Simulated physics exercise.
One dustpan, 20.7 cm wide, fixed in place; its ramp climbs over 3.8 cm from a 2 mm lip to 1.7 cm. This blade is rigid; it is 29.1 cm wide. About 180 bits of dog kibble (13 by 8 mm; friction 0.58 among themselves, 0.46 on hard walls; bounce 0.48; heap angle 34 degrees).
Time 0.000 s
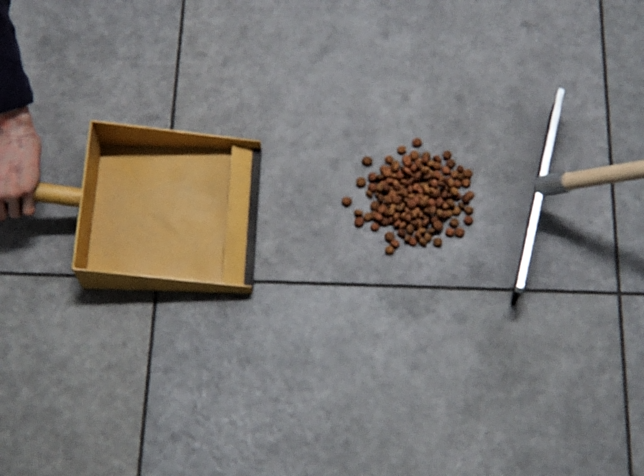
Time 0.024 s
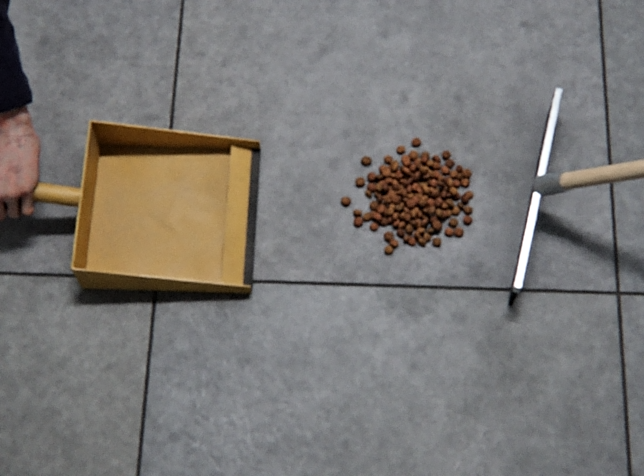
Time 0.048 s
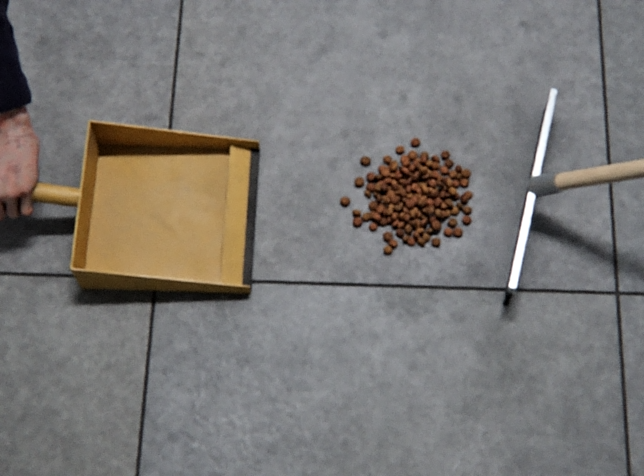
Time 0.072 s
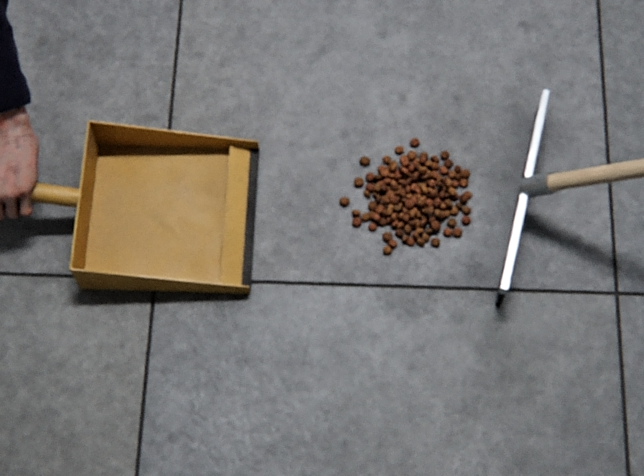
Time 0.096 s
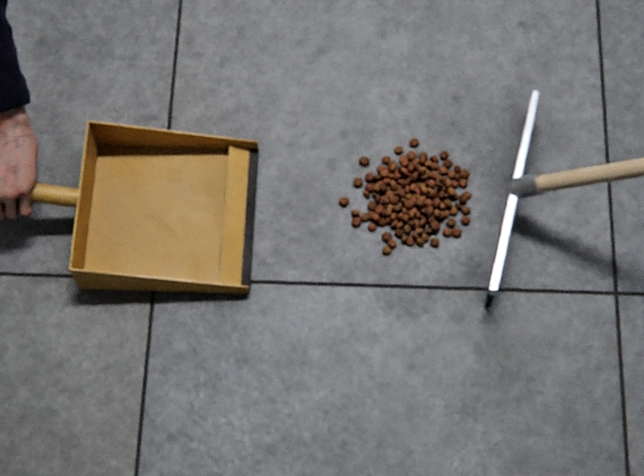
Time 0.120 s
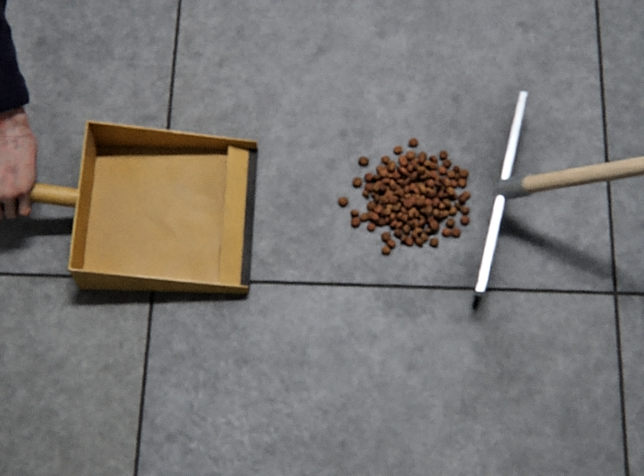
A hand holds a dustpan still while a long blade slides left near brown kibble.
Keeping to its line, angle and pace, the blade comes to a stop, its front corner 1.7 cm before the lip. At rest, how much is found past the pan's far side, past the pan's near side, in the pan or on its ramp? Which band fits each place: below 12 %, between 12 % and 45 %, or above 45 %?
Bands: Past the pan's far side between 12 % and 45 %; past the pan's near side below 12 %; in the pan or on its ramp below 12 %.
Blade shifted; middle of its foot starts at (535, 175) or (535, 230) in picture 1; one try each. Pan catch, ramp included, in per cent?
About 10 and 5 per cent.
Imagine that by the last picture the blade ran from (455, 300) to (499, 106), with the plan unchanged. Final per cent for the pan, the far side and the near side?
Split: Pan = 25, far = 20, near = 0.
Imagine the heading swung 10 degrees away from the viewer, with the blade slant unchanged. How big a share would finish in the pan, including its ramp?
About 15 percent would end up there.
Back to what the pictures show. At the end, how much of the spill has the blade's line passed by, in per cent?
Around 5 per cent.
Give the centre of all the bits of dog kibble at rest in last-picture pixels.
(274, 191) or so.
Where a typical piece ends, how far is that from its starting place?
18 cm or so.
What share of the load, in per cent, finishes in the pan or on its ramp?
That works out at about 10 percent.
Then, at 0.34 s, middle of the blade 18 cm from the lip; 0 % over the lip, far side 10 %, near side 0 %.
After 0.48 s, middle of the blade 9 cm from the lip; 0 % over the lip, far side 15 %, near side 0 %.
Then, at 0.75 s, middle of the blade 5 cm from the lip; 10 % over the lip, far side 20 %, near side 0 %.
At rest (1.1 s), far side 20 %, near side 0 %, pan 10 %, in front of the lip or behind the blade 75 %.
